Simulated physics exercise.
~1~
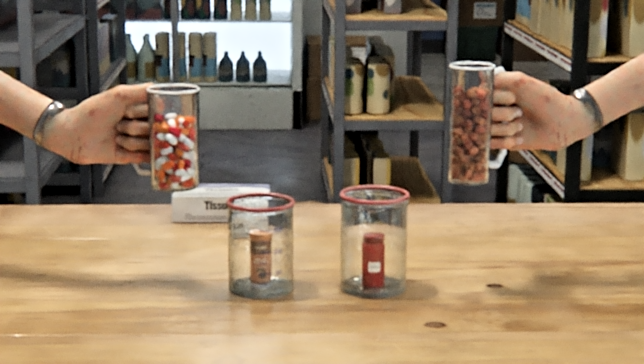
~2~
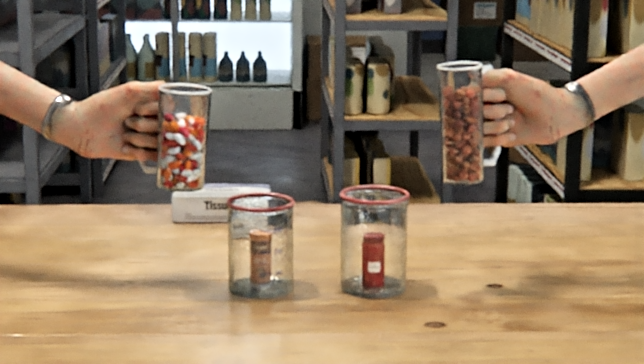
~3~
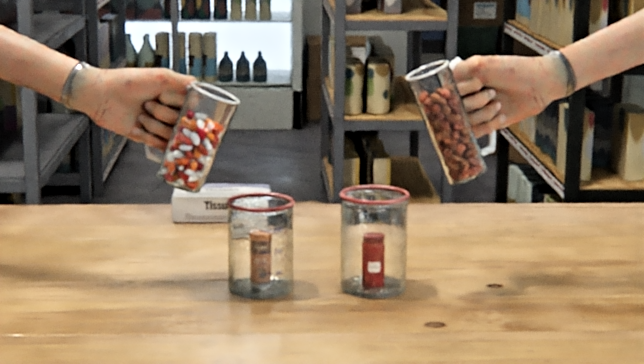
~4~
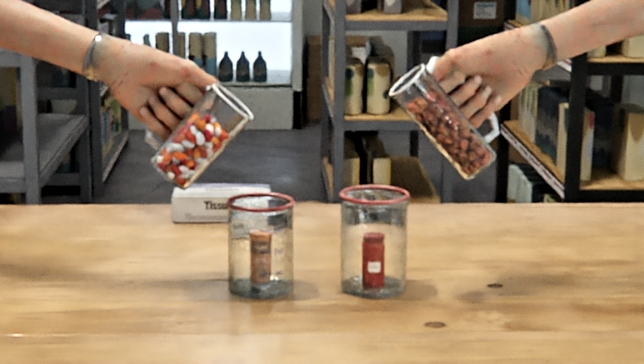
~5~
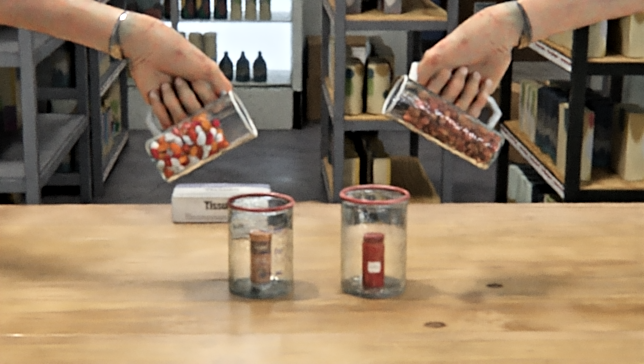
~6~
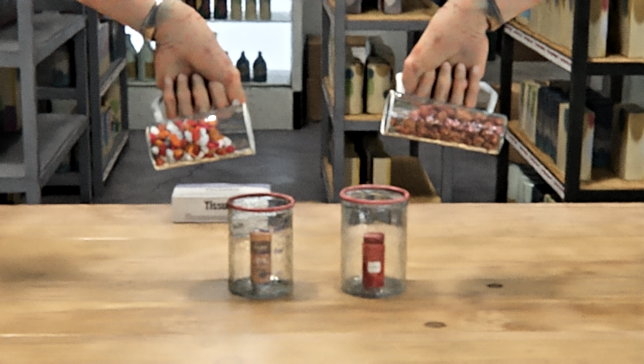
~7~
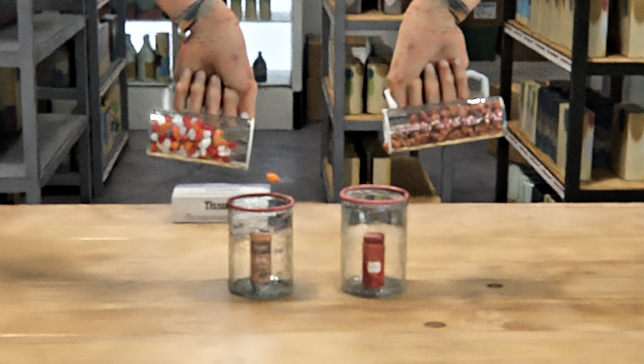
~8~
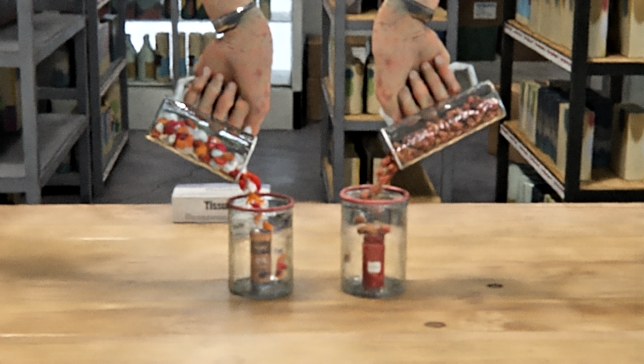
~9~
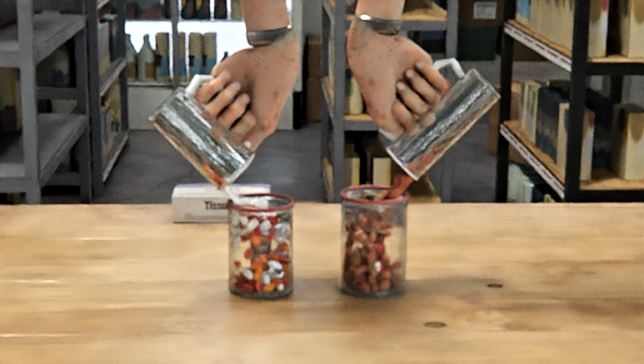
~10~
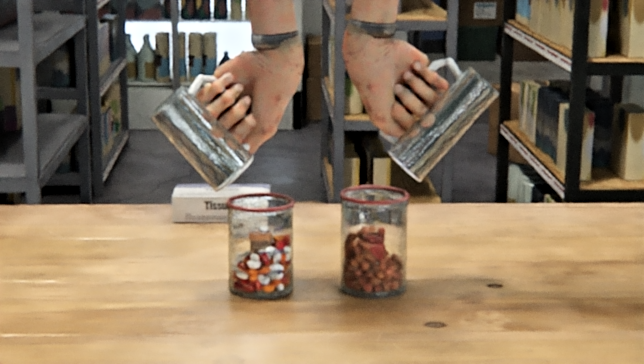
Two hands with bands at the wrists hold clear handled cups above a wooden table, seen from the front in a room of storage shelves. The left cup holds orange, red and white pieces, the right one reddish-brown pieces, and below stand two red-rimmed clear containers, a brownish object inside the left and a red one inside the right. The hands move inward and tip the cups onto their sides. A few pieces drop on the left first, then both cups pour until they empty. Both containers end about half full, the objects' tops still showing.
